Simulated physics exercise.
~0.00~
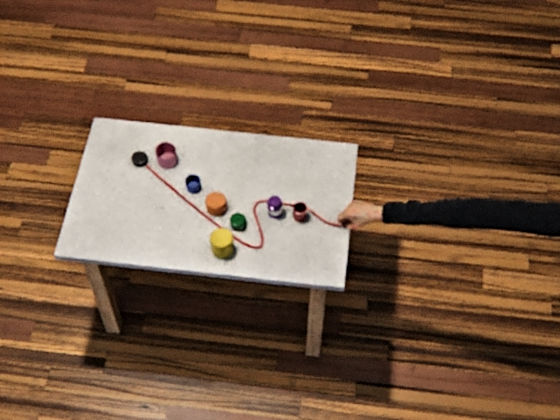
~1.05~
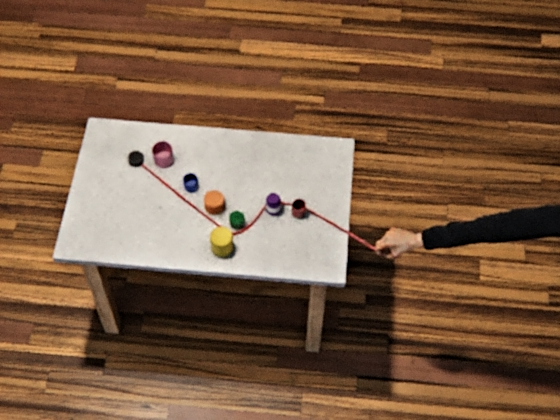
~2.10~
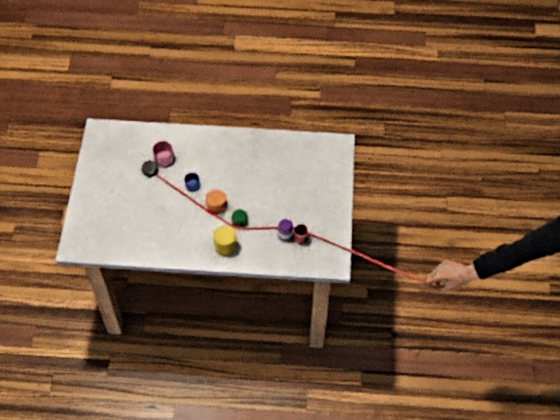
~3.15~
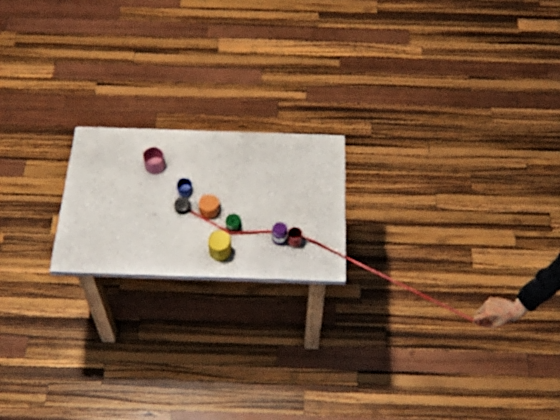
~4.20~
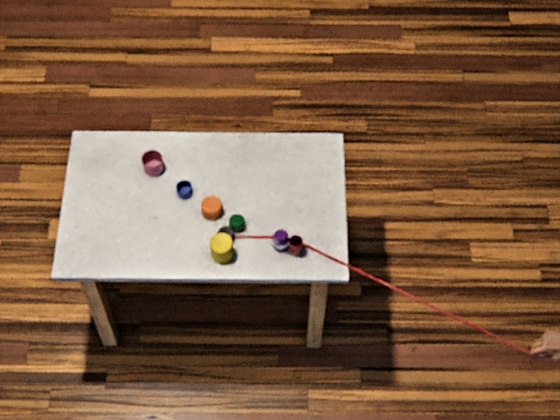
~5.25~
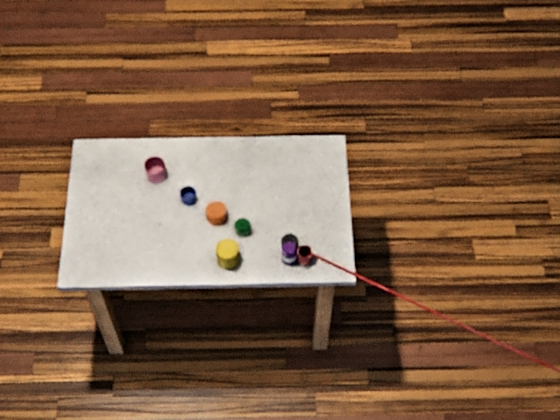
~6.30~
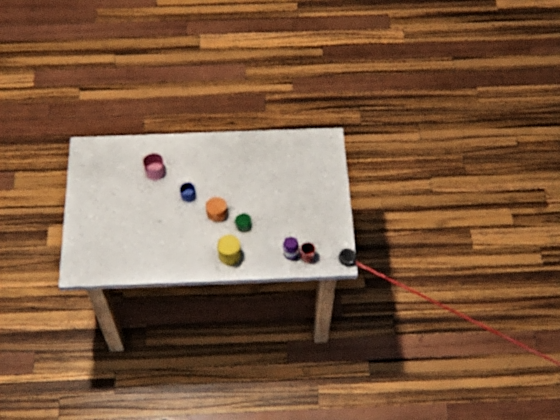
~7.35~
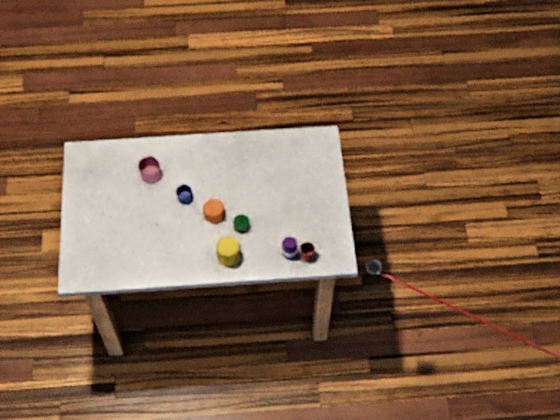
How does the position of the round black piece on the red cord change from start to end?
At the start it sits on the upper left part of the table, near the pink cup. By the end it is off the table, just beyond the lower part of the right edge.
